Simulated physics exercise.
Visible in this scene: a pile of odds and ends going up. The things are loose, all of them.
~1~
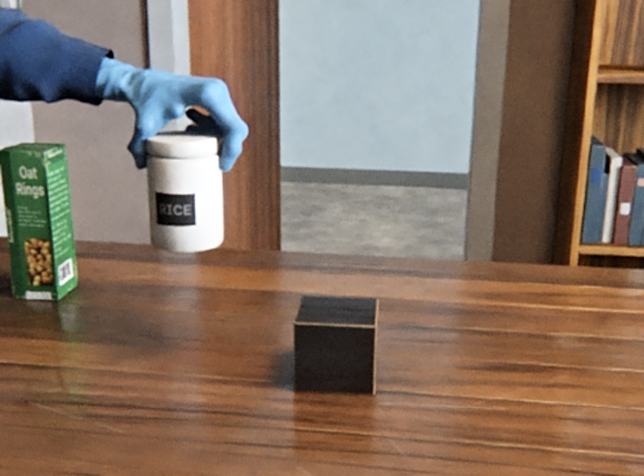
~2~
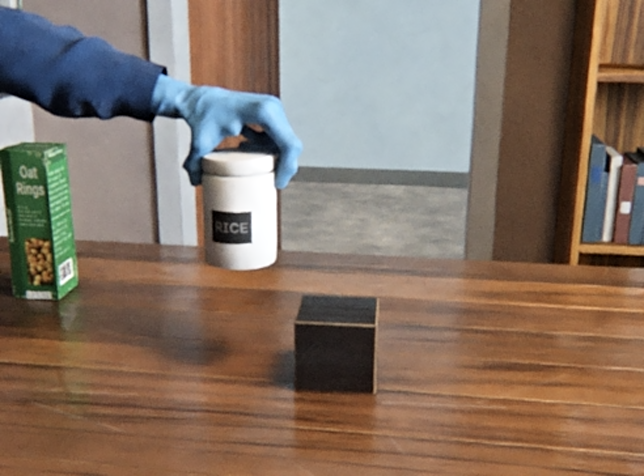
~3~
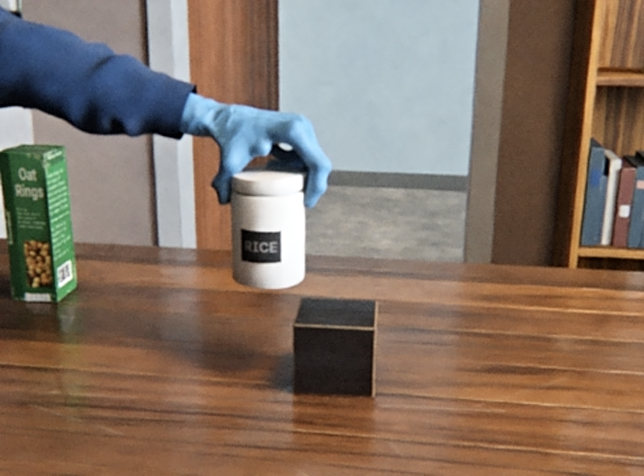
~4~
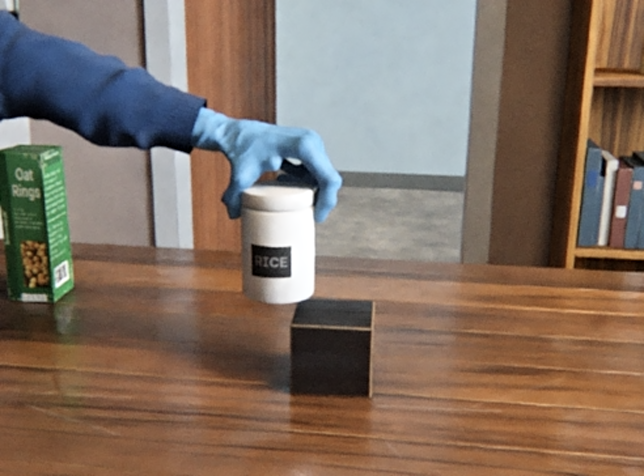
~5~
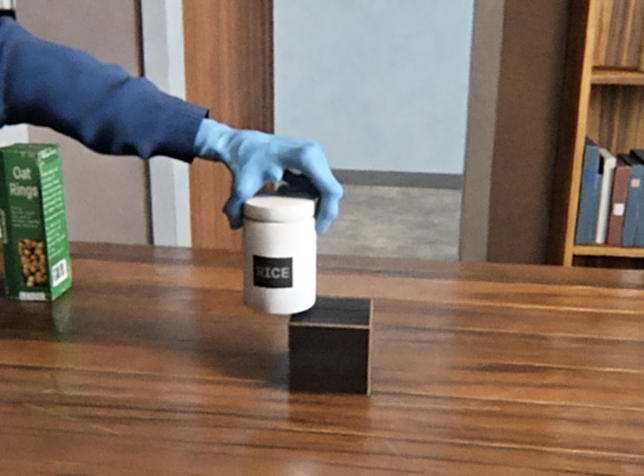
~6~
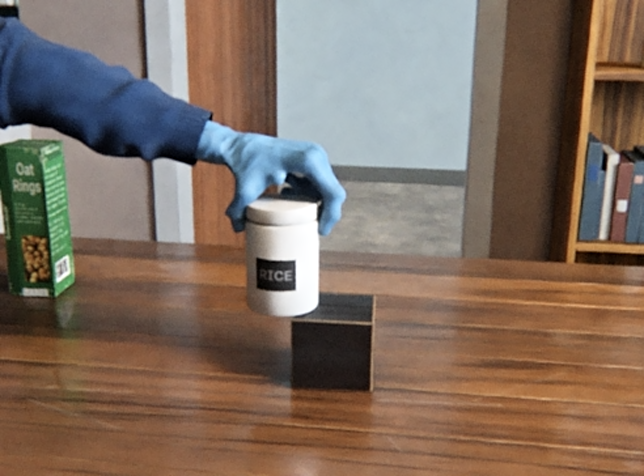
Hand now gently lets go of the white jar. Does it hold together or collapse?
The pile does not stay together.
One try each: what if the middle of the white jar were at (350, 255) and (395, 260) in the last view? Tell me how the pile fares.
First case - pile steady; second case - pile falls.
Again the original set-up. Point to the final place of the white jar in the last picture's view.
At about (213, 336).
Then, 0.30 s past the last view, white jar rocked 41° from its first pose near (250, 273).
Then, 0.40 s past the last view, white jar now fallen.
Finally, fallen, white jar; the other 2 still in place. Final places as the last picture's camera would see them, white jar near (213, 335). The pile loses its balance.
